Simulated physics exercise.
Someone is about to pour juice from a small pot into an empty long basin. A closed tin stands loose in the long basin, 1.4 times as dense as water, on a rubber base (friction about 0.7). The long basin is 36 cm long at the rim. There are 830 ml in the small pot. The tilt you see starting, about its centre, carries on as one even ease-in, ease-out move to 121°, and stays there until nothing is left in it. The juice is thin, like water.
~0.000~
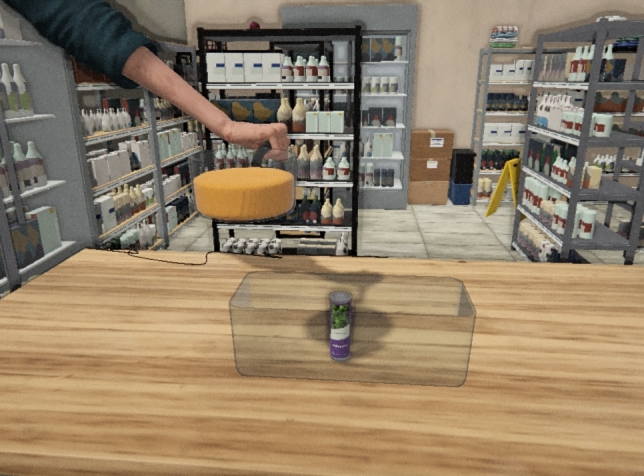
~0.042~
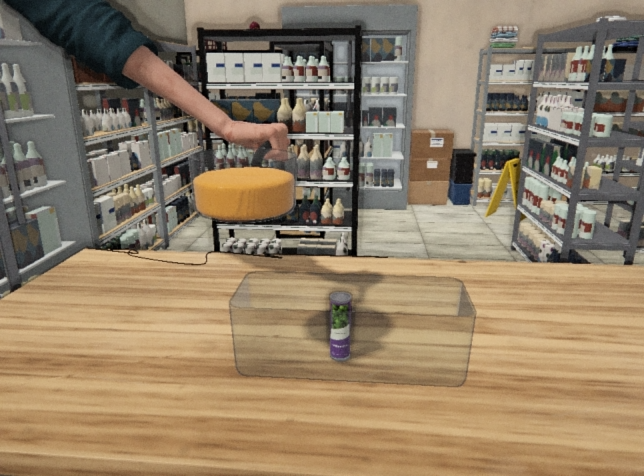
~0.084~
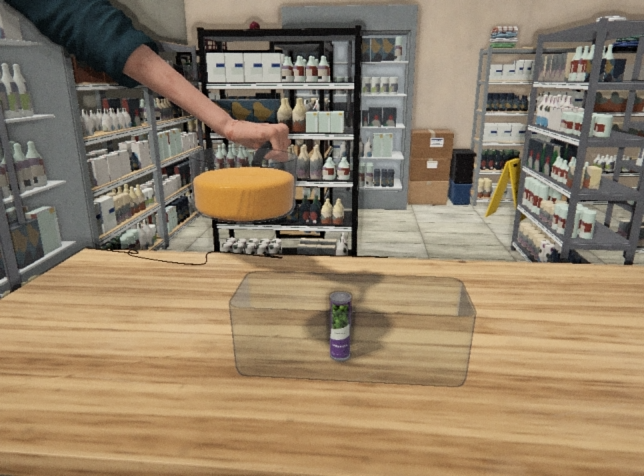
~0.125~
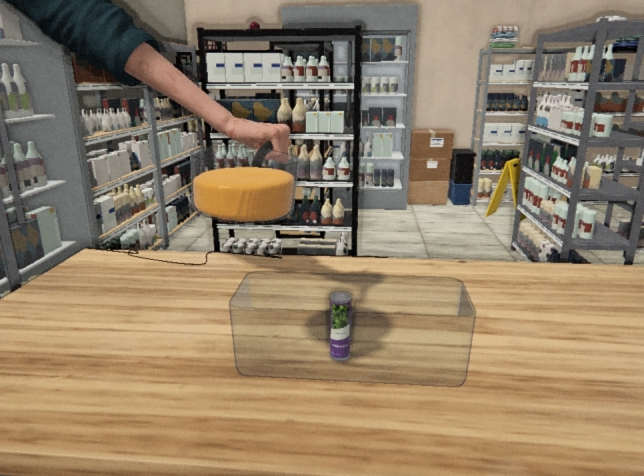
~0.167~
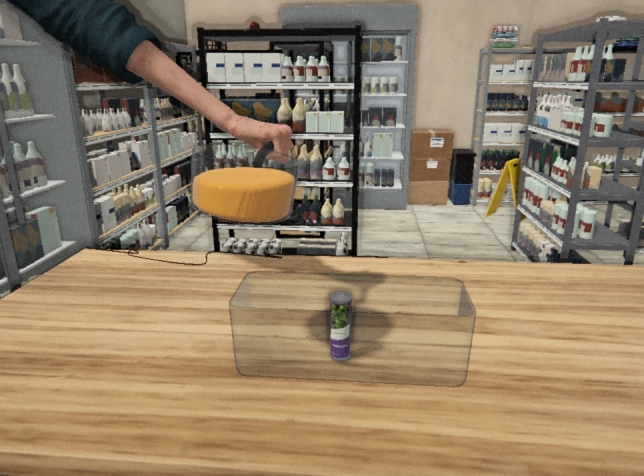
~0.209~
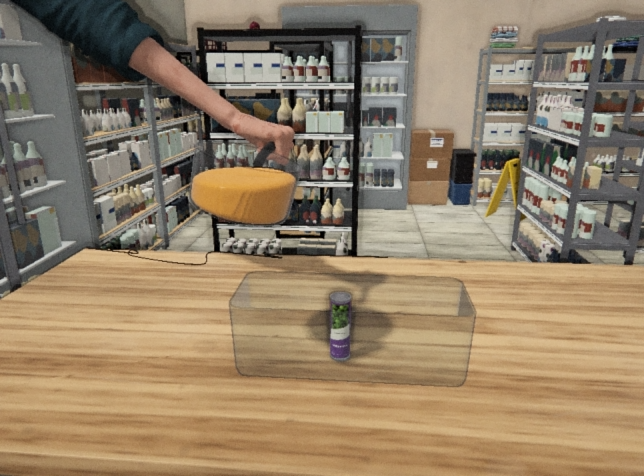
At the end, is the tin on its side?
It remains upright.
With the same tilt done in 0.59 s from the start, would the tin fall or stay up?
The tin falls.
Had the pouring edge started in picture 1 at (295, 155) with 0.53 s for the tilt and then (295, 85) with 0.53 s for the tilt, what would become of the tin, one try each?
First it topples; then it topples.
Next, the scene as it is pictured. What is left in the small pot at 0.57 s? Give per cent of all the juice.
About 52 per cent.
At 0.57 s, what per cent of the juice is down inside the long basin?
Near 7 in a hundred.
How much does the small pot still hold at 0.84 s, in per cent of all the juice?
Near 5 in a hundred.
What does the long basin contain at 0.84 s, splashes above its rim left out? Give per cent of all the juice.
Some 84 per cent.
After 0.57 s the tilt is 82° and 51 per cent is still to pour; the tin stands where it began.
After 0.84 s the tilt is 118° and 5 per cent is still to pour; the tin stands where it began.
After 1.12 s the tilt is 121° and 0 per cent is still to pour; the tin stands where it began.
After 1.43 s the tilt is 121° and 0 per cent is still to pour; the tin stands where it began.
In the end the tin stands where it began.
